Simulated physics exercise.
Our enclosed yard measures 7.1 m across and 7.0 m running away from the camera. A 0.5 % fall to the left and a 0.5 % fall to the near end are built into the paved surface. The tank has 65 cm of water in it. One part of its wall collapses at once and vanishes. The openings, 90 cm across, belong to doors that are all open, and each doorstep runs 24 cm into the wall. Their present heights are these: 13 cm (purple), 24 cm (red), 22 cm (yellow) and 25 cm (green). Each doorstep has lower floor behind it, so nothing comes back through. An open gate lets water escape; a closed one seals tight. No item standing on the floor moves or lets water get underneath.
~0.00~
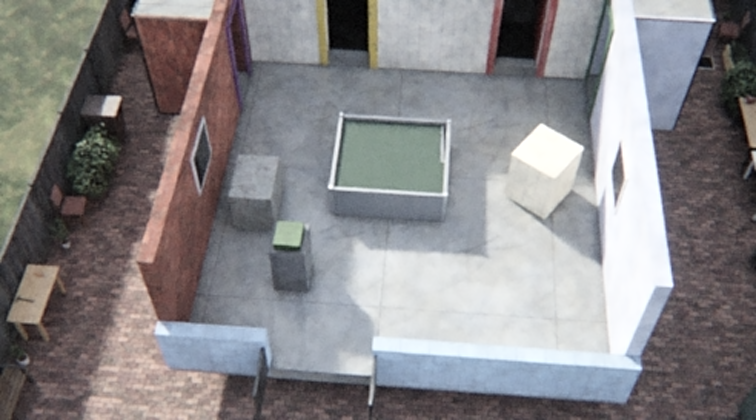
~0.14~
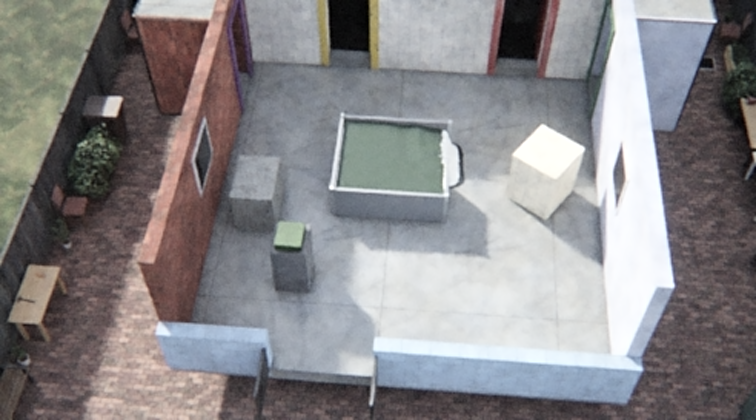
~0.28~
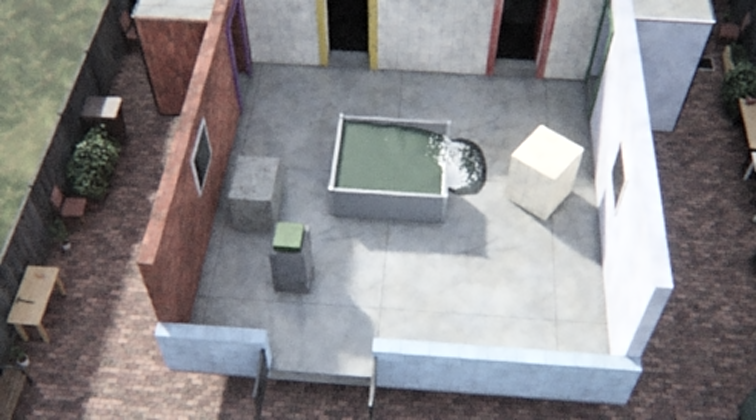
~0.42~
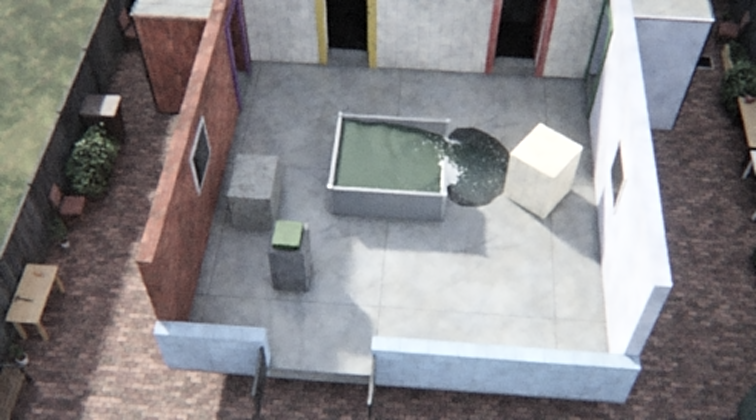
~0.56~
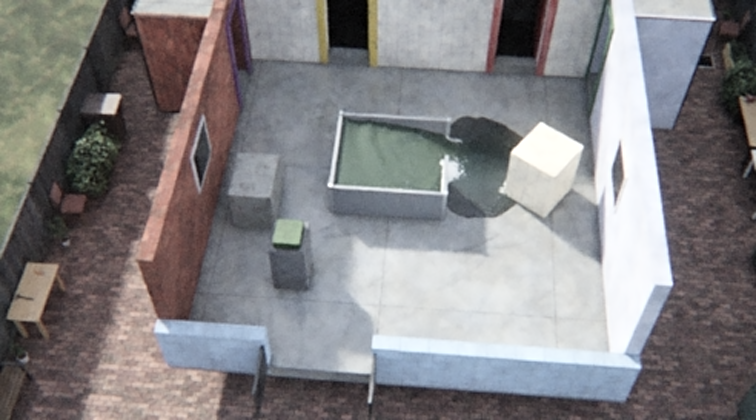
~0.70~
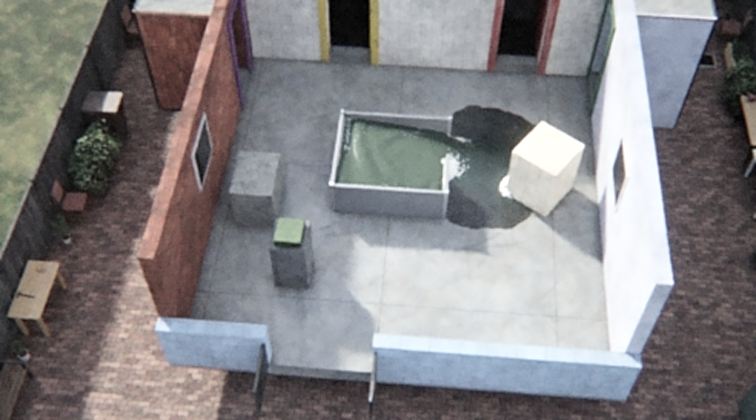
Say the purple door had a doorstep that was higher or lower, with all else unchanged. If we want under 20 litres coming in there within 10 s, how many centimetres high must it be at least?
About 7 centimetres.
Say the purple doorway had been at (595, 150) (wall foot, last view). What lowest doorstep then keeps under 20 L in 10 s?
17 cm.
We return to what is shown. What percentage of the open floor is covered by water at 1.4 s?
Around 15 per cent of the floor.
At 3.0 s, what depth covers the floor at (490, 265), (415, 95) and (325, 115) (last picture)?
Approx. 2 / 0 / 0 cm.
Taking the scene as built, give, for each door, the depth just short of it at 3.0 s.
Centimetres: Purple = 0, red = 16, yellow = 0, green = 30.
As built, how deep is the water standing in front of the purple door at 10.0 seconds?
Some 9.0 cm.
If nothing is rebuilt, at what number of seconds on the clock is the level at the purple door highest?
Peak time: About 6.0 s.
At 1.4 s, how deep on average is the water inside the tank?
The mean depth is roughly 46 cm.
After 1.4 s water covers 15 % of the floor, deepest (38 cm) near (508, 175); it has not reached the purple door.
After 3.0 s water covers 40 % of the floor, deepest (33 cm) near (577, 80); it has not reached the purple door.
After 10.0 s water covers 90 % of the floor, deepest (10 cm) near (225, 179); 9 cm at the purple door, 0 litres in over its 13 cm doorstep.
At the purple door as built, the water arrived by 5.5 s and peaked near 12 cm at 6.0 s.
Run again over the same 10 s with other heights there, 29 litres in over 6.5 cm, 6 litres over 9 cm. The limit of 20 litres is kept from about 7 cm up.
